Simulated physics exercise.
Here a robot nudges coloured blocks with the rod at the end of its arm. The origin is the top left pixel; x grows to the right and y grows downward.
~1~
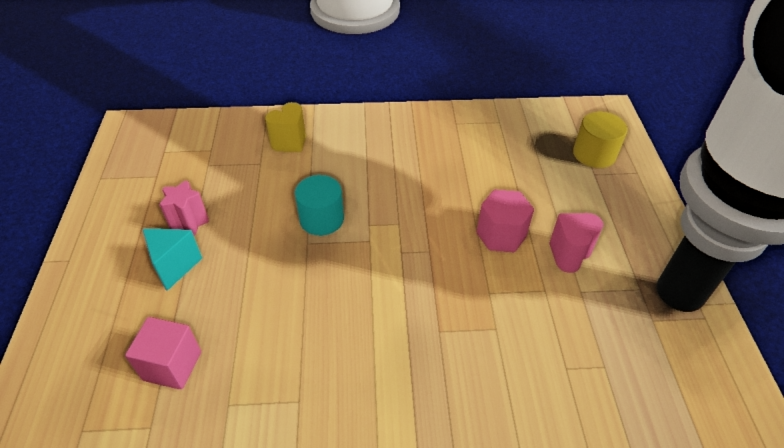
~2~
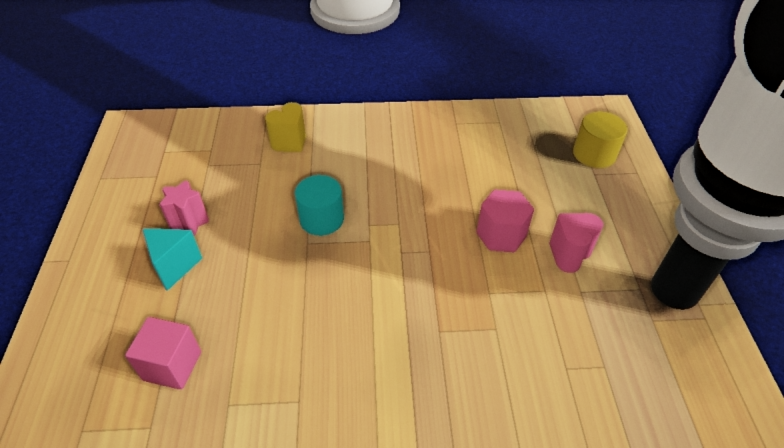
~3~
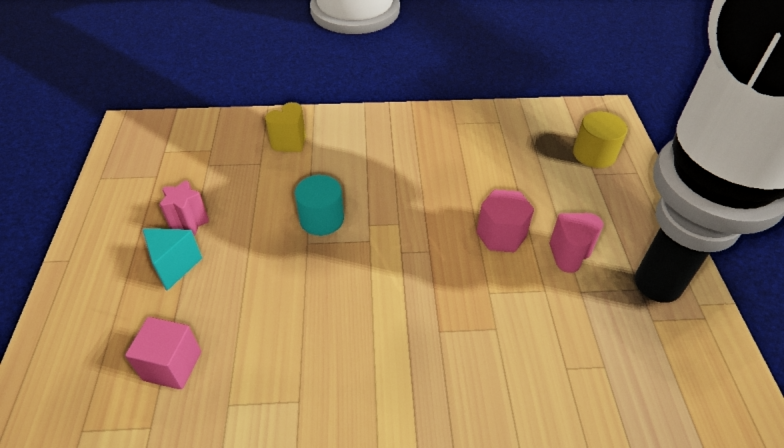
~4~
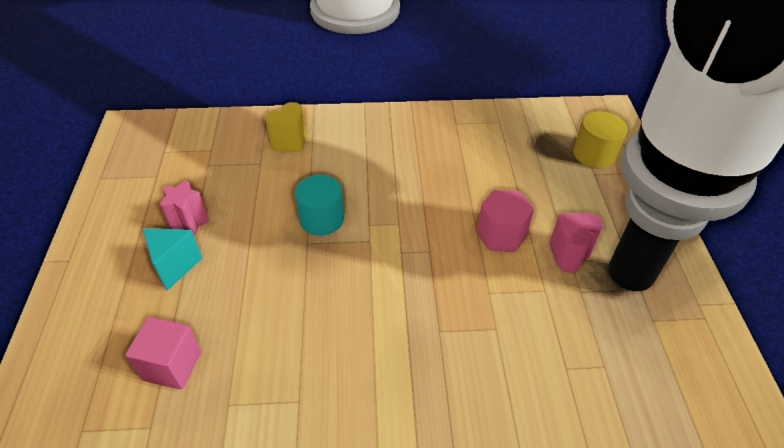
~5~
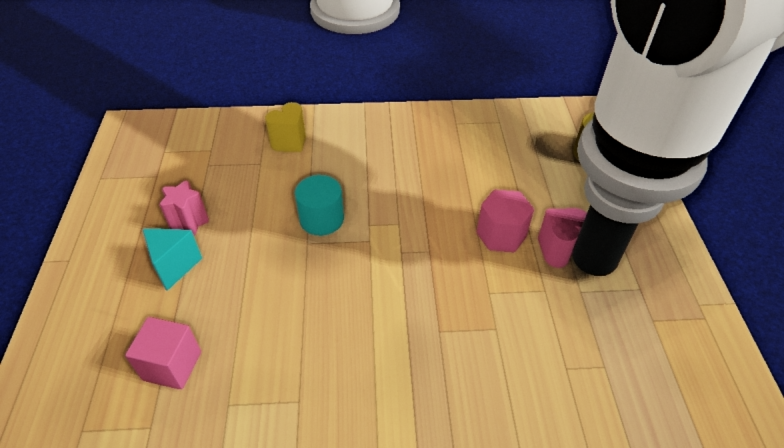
At first, a robot arm's black rod stands at the right side of a wooden board scattered with pink, teal and yellow blocks. The rod slides steadily left toward the pink heart while the blocks stay still. Then it reaches the heart and nudges it slightly left, toward the unmoved pink hexagon.
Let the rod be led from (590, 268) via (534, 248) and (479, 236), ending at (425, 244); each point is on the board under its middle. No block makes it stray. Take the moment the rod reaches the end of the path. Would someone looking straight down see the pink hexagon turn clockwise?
No, it doesn't check out.
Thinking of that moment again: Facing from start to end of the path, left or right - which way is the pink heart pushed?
Its shift is rightward.
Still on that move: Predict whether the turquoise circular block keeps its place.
At the moment the path ends, the turquoise circular block still stands where it did.
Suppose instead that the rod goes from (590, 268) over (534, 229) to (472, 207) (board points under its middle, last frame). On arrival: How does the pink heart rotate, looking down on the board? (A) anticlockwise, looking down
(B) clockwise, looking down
B - clockwise, looking down.
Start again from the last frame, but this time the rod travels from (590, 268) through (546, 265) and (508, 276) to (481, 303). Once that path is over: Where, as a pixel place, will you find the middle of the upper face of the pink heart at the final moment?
I predict (535, 209).
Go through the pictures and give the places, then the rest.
Tip of the rod at (679, 294), middles of tops, turquoise circular block at (318, 190), pink hexagon at (508, 206), pink heart at (580, 226), in the first frame.
Rod at (674, 292), nothing pushed, in the second frame.
Rod at (657, 285), nothing pushed, in the third frame.
Rod at (630, 274), nothing pushed, in the fourth frame.
Rod at (594, 260), turquoise circular block at (318, 190), pink hexagon at (508, 206), pink heart at (568, 221), in the fifth frame.
On the path given first. One third of the way, rod at (536, 239); pink hexagon at (478, 195), turned 35° anticlockwise; pink heart at (520, 195), turned 20° clockwise.
Two thirds of the way, rod at (478, 227); pink hexagon at (446, 185), turned 45° anticlockwise; pink heart at (498, 181), turned 55° clockwise.
At the end, rod at (426, 236); turquoise circular block unmoved; pink hexagon at (430, 181), turned 25° anticlockwise; pink heart at (498, 181), turned 55° clockwise.
